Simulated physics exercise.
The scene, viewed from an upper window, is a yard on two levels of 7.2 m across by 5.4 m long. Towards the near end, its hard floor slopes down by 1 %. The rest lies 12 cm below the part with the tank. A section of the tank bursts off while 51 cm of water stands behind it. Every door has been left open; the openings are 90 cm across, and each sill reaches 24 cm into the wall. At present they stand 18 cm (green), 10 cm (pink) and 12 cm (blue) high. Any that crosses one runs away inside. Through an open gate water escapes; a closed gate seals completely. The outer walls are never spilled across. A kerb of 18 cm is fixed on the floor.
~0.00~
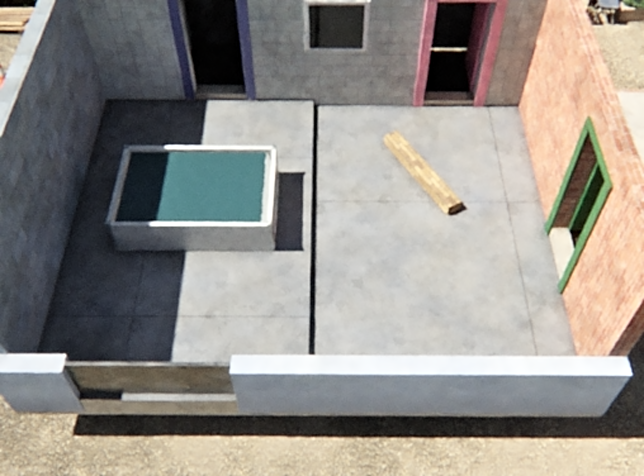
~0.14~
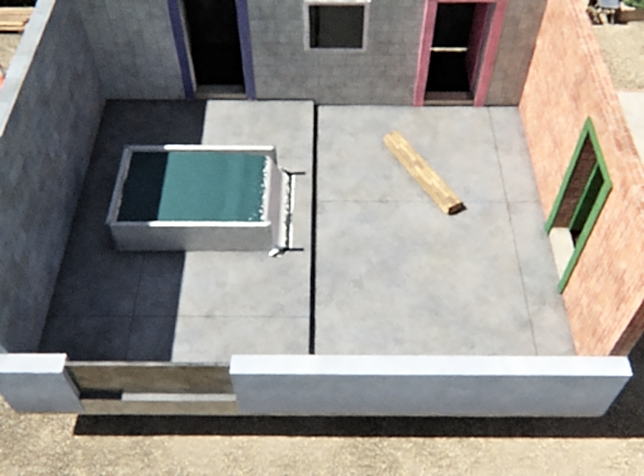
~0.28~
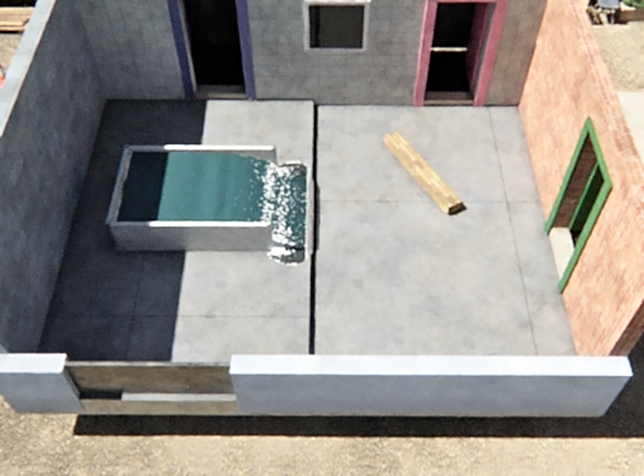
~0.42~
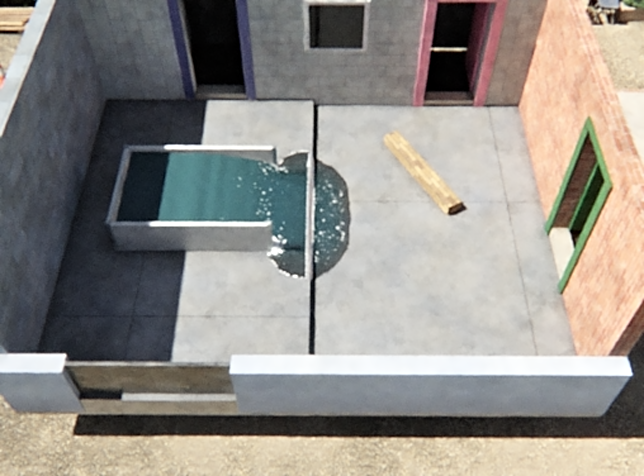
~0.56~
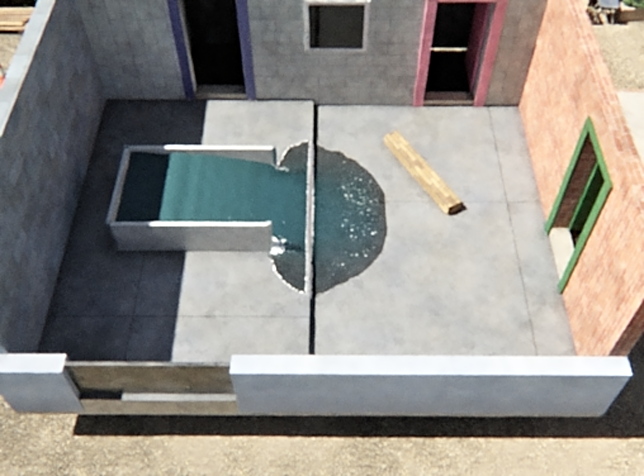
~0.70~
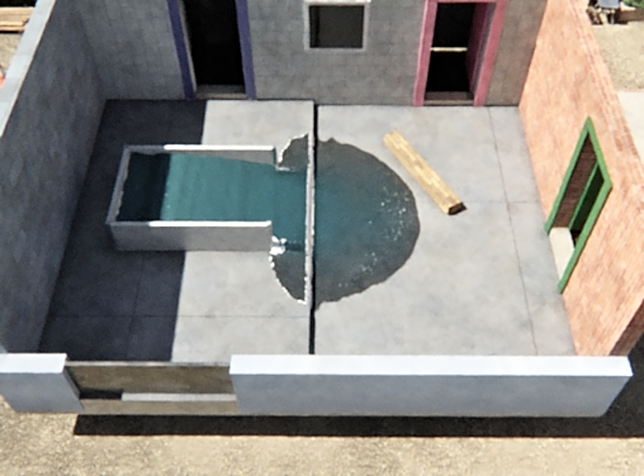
Water bursts from the tank's right side and spreads rightward across the grey yard floor.
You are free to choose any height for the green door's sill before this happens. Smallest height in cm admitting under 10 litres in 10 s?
Roughly 19 centimetres.
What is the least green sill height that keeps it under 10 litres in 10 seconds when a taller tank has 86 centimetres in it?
Then roughly 37 cm.
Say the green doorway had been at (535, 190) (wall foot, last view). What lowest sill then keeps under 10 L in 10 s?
You'd want it roughly 5.0 cm high.
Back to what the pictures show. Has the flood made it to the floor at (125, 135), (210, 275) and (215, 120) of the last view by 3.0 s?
Going in order: Untouched, untouched, untouched.
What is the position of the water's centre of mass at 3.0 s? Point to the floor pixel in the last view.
The centre of all the water is around (364, 235).
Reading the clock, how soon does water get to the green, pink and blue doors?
Green door 1.6 s, pink door 2.4 s, blue door not within the 10 s.
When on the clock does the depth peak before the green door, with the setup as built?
Near 2.4 seconds.
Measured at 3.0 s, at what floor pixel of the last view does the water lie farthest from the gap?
Around pixel (573, 388).
After 1.4 s water covers 25 % of the floor, deepest (26 cm) near (427, 198); it has not reached the green door.
After 3.0 s water covers 50 % of the floor, deepest (38 cm) near (570, 376); 21 cm at the green door, 10 litres in over its 18 cm sill.
After 10.0 s water covers 60 % of the floor, deepest (13 cm) near (531, 388); 8 cm at the green door, 14 litres in over its 18 cm sill.
At the green door as built, the water arrived by 1.6 s and peaked near 23 cm at 2.4 s.
With a sill of 16 cm, 27 litres would have come in within the 10 s; with 21.5 cm, 3 litres. So under 10 litres takes about 19 cm.
